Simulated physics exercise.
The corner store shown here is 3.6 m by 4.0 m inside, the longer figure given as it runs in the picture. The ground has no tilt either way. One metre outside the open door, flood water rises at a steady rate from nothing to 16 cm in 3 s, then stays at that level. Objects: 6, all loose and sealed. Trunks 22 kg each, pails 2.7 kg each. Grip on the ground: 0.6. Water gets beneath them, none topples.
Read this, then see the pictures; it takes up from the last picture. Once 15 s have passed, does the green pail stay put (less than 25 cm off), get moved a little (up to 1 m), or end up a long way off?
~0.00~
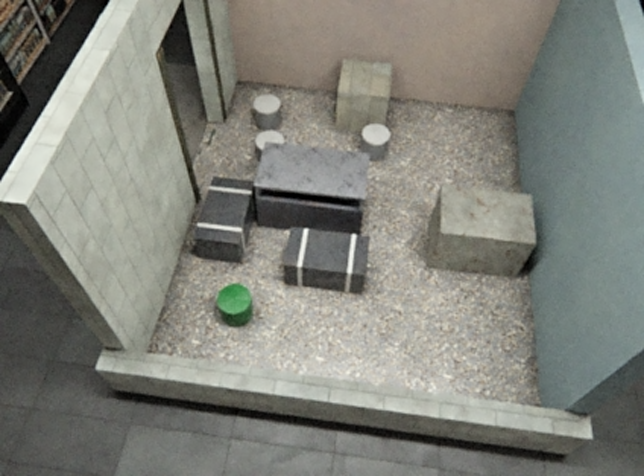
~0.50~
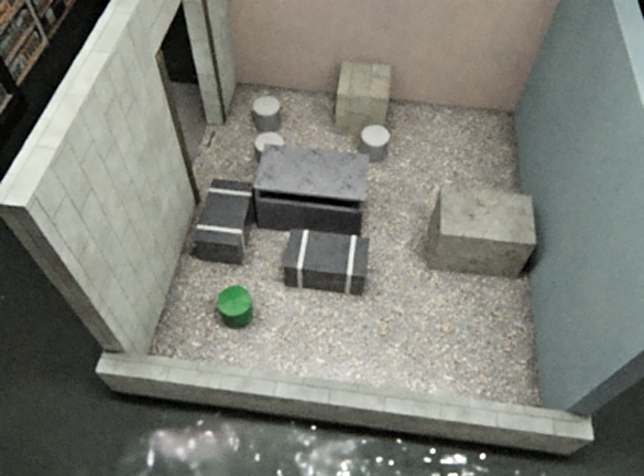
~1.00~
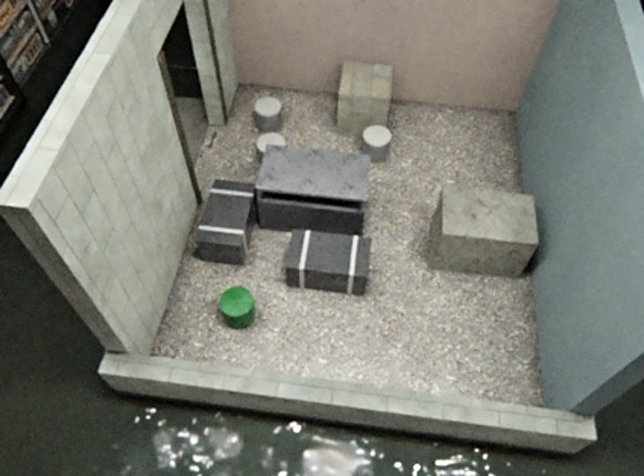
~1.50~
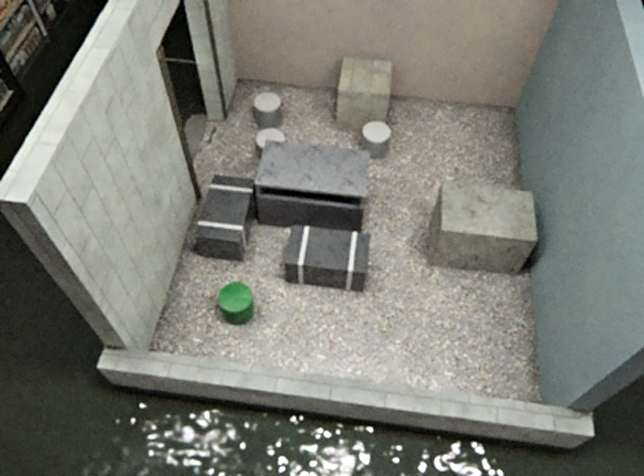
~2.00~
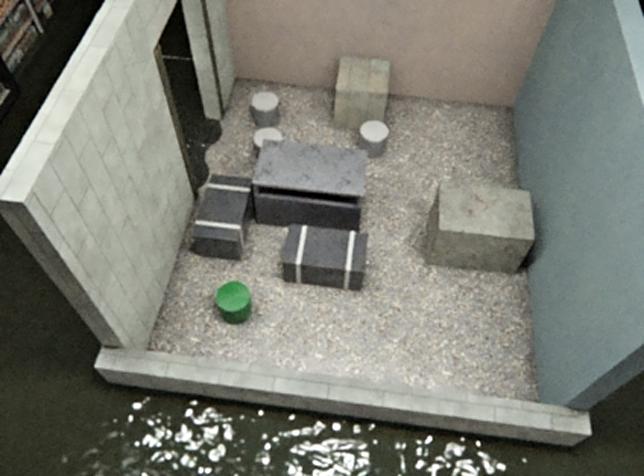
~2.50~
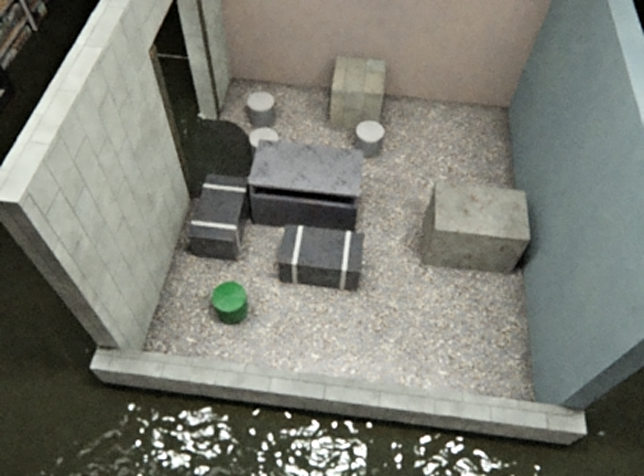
It gets moved a little.
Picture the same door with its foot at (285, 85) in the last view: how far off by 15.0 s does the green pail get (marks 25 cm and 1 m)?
Outcome: The green pail moves far off.
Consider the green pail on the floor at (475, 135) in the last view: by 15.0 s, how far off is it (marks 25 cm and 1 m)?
It moves a short way.
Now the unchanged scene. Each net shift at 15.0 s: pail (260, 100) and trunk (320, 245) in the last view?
The first is 80 cm from its start, the second 5 cm.
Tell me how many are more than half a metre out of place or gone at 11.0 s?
By then 3.
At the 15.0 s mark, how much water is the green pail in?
10 cm or so.
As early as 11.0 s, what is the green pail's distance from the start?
40 cm, give or take.
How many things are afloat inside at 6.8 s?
My tally comes to 3.
After 3.5 s the green pail is near (229, 296), 0.0 m from its start, aground; 0 afloat.
After 6.8 s the green pail is near (229, 296), 0.0 m from its start, aground; 3 afloat.
After 11.0 s the green pail is near (210, 338), 0.4 m from its start, afloat; 4 afloat.
After 15.0 s the green pail is near (164, 339), 0.7 m from its start, afloat; 6 afloat.
